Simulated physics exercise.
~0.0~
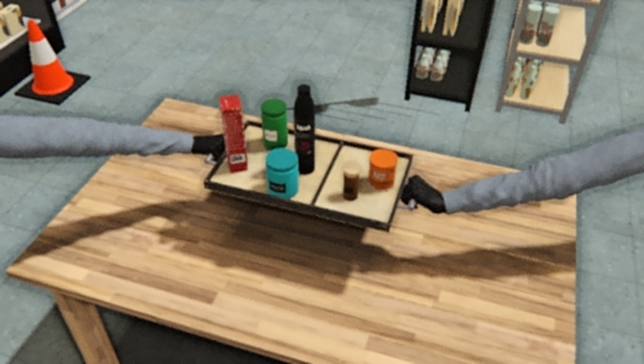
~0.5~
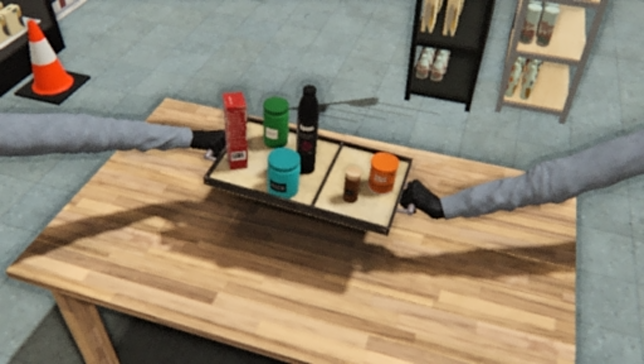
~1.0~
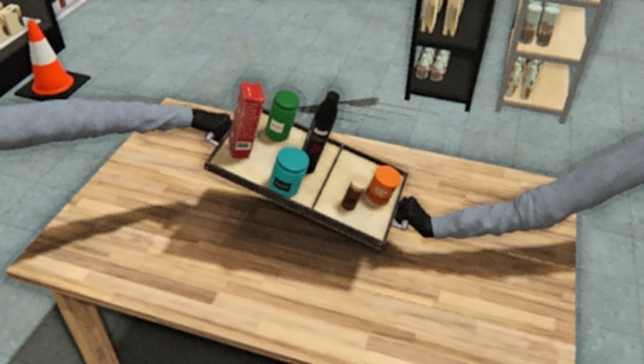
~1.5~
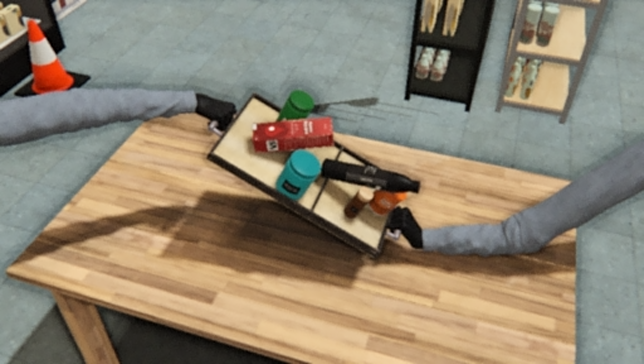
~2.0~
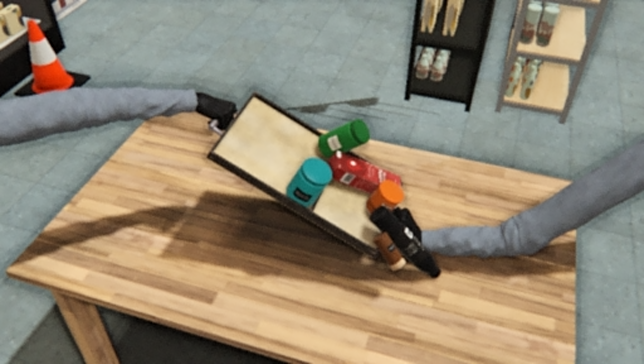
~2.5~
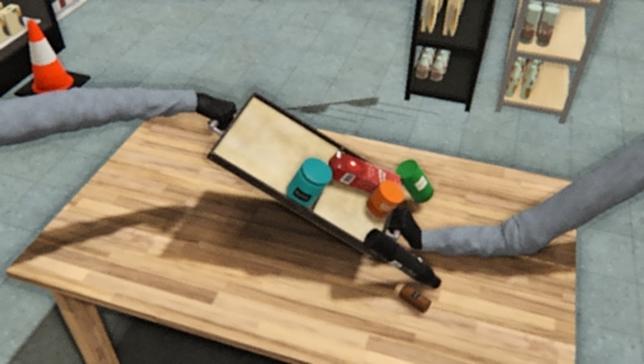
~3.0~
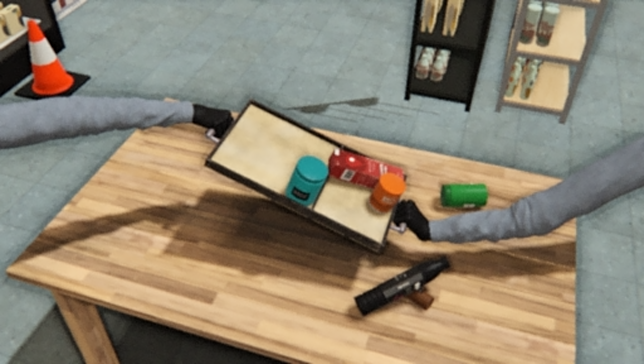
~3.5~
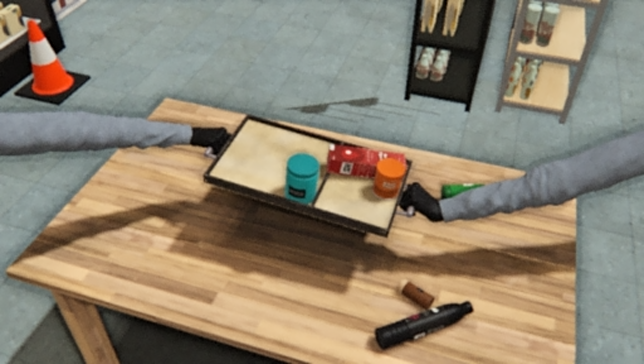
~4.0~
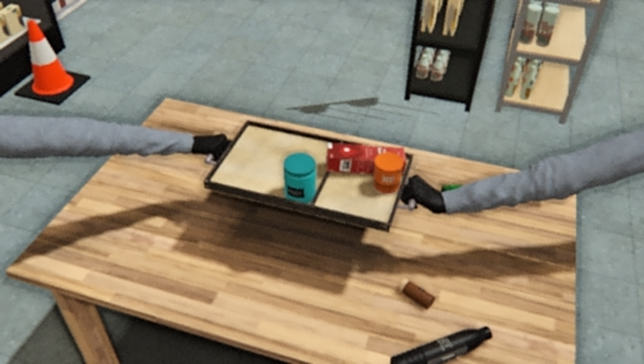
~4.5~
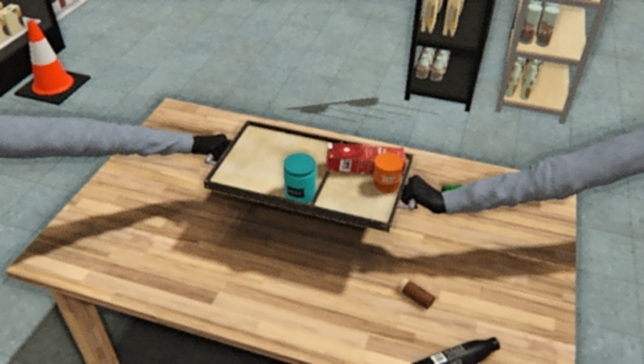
Two gray-sleeved arms in black gloves hold a rimmed, divided tray above a wooden table in a shop-like room with shelves and a traffic cone behind, seen from above. A red carton, green jar, black bottle and turquoise jar stand on the left, with a brown shaker and orange tin on the right. The hands tip the tray right edge down, and the carton and bottle topple. The bottle, shaker and green jar tumble over the right side onto the table. The tray is levelled, still holding the fallen carton, the upright turquoise jar, shifted slightly, and the orange tin, while the bottle rolls toward the near edge.
